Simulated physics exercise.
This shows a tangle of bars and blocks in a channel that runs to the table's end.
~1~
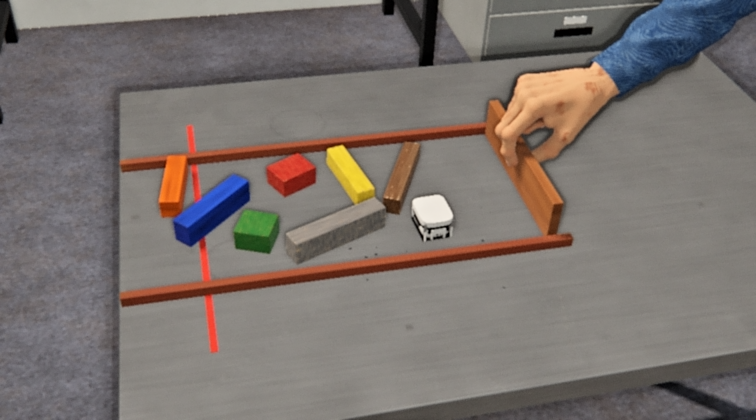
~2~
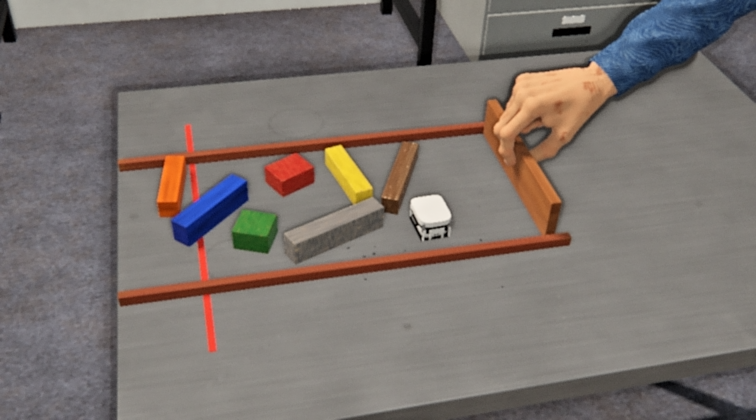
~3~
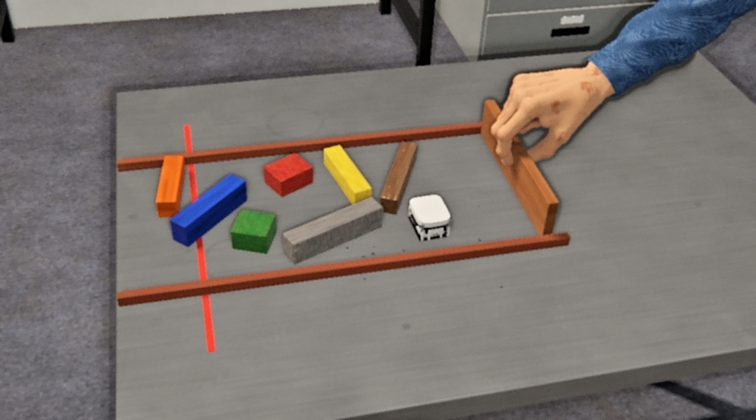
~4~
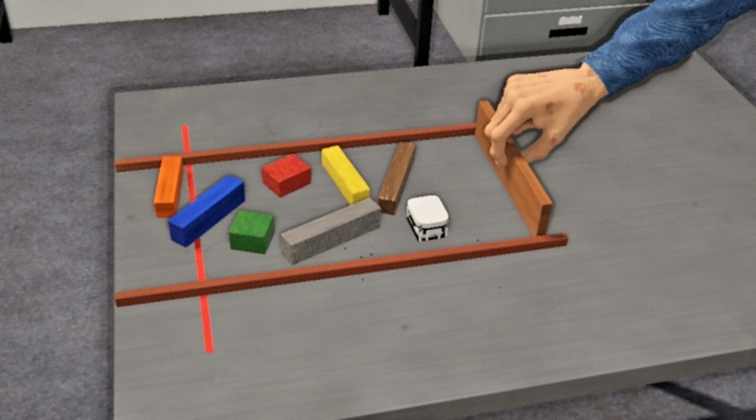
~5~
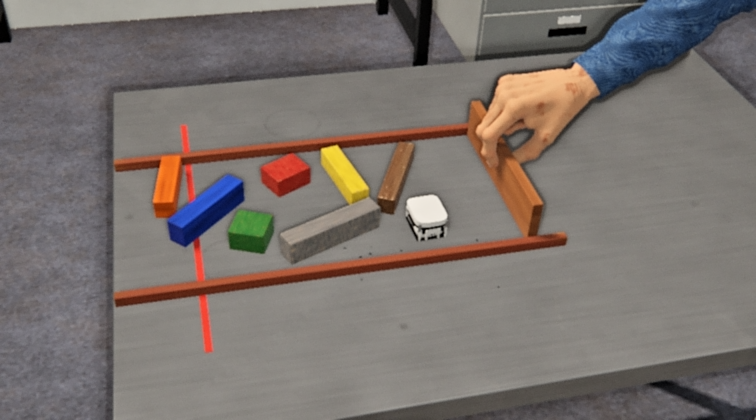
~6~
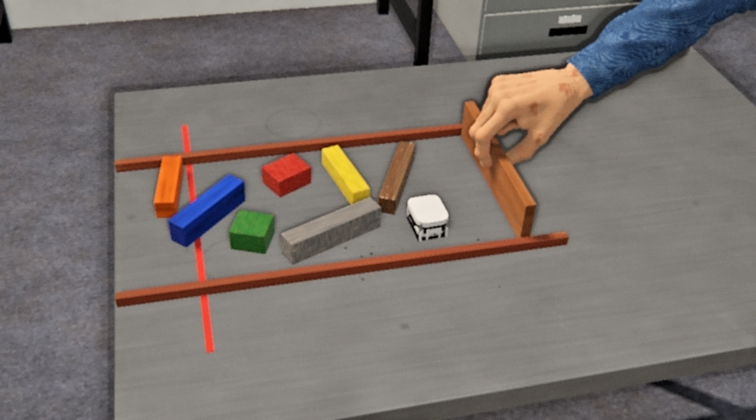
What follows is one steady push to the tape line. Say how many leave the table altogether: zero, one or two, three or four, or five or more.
The number that fall off is one or two.
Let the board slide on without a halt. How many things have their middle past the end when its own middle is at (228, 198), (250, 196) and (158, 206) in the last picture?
Place by place, 0, 0 and 5.
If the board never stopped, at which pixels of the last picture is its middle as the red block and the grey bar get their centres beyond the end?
About (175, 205), and (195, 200) for the other.
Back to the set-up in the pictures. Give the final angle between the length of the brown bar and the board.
Roughly 0° out of line.
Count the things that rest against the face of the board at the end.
The number is 2.
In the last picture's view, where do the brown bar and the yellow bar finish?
About (184, 201), and the other about (165, 195).
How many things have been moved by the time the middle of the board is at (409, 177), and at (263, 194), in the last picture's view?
2 and 8.
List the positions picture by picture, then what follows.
The first picture shows orange stick (174, 186); blue stick (213, 210); green block (257, 232); board (521, 166); tape (200, 221).
The second picture shows blue stick (211, 209); brown bar (400, 176).
The third picture shows green block (254, 231); yellow bar (347, 176).
The fourth picture shows orange stick (169, 187); red block (287, 175).
The fifth picture shows blue stick (207, 210); board (502, 167).
The sixth picture shows orange stick (170, 186); blue stick (208, 210); green block (252, 232); board (495, 167); tape (195, 221).
A little later, none off yet; orange stick at rest near (170, 186); blue stick at rest near (208, 210); green block at rest near (252, 232).
Next, none off yet; orange stick at rest near (170, 186); blue stick moving near (201, 209); green block shifted about its own width near (224, 222).
When it is over, the number that fall off is one or two; down, orange stick.
